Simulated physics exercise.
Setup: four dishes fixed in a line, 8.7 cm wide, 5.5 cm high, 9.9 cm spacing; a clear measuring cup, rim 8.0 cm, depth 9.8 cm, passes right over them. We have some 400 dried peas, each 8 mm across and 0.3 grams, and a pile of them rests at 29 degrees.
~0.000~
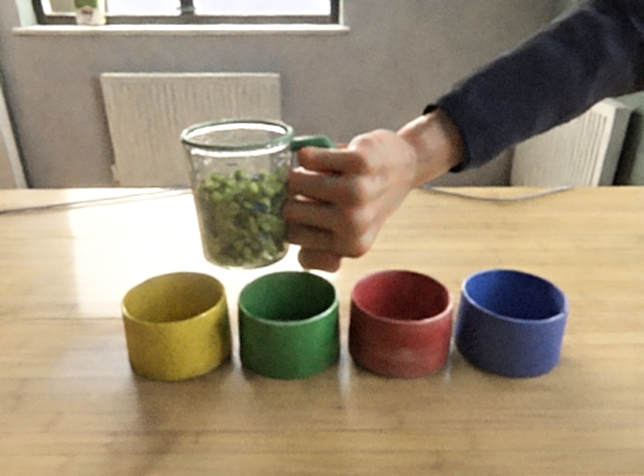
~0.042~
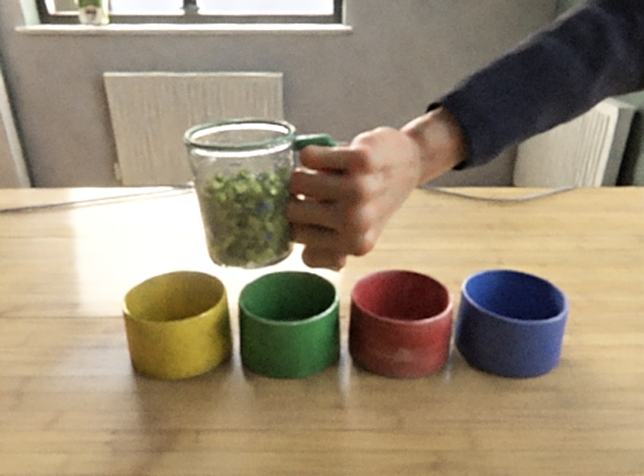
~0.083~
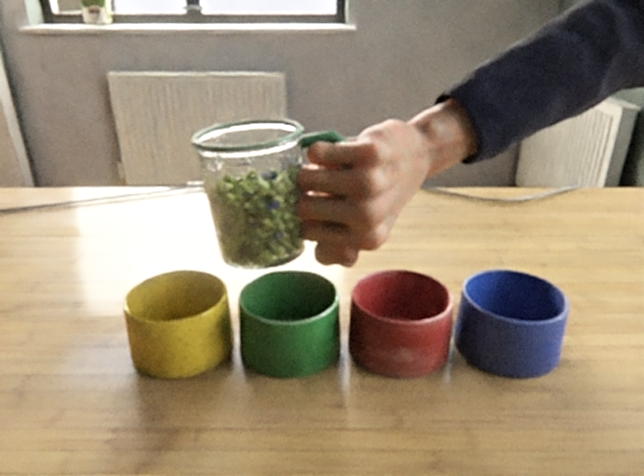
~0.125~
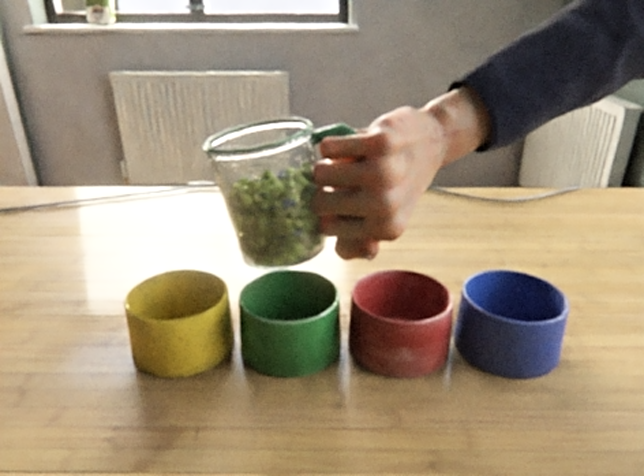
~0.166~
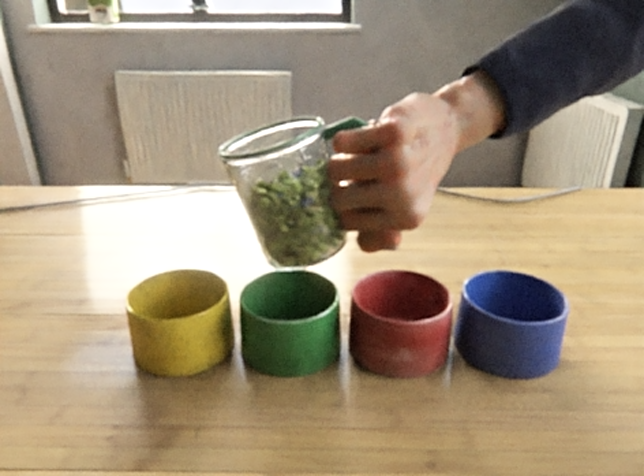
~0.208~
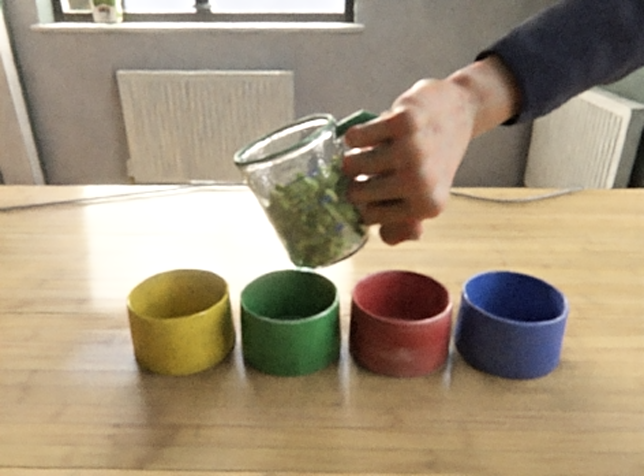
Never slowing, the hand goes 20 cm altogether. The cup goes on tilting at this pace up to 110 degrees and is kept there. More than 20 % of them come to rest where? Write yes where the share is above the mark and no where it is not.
Red dish: Yes, blue dish: No, green dish: No, yellow dish: No, counter: No.
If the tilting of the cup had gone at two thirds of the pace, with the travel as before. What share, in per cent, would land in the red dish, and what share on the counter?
Shares - red: 100, counter: 0.
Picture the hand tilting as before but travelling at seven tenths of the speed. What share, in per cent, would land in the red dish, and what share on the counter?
The shares would then be red 100 and counter 0.
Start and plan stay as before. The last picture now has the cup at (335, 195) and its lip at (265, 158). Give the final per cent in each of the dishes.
It'd finish with red at 100, blue at 0, green at 0 and yellow at 0.
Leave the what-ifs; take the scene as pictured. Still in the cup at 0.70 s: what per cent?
My estimate is about 100 per cent.
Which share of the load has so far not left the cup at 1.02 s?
Some 55 %.
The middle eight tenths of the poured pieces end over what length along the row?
Roughly 5 centimetres.
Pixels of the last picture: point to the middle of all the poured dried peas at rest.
Roughly (399, 316).
After 0.50 s, tilt 65 degrees; cup holds 100 %.
Then, at 0.70 s, tilt 94 degrees; cup holds 100 %.
After 1.02 s, tilt 110 degrees; cup holds 55 %, red 40 %.
By 2.0 s all is still; red 100 %, blue 0 %, green 0 %, yellow 0 %, counter 0 %.
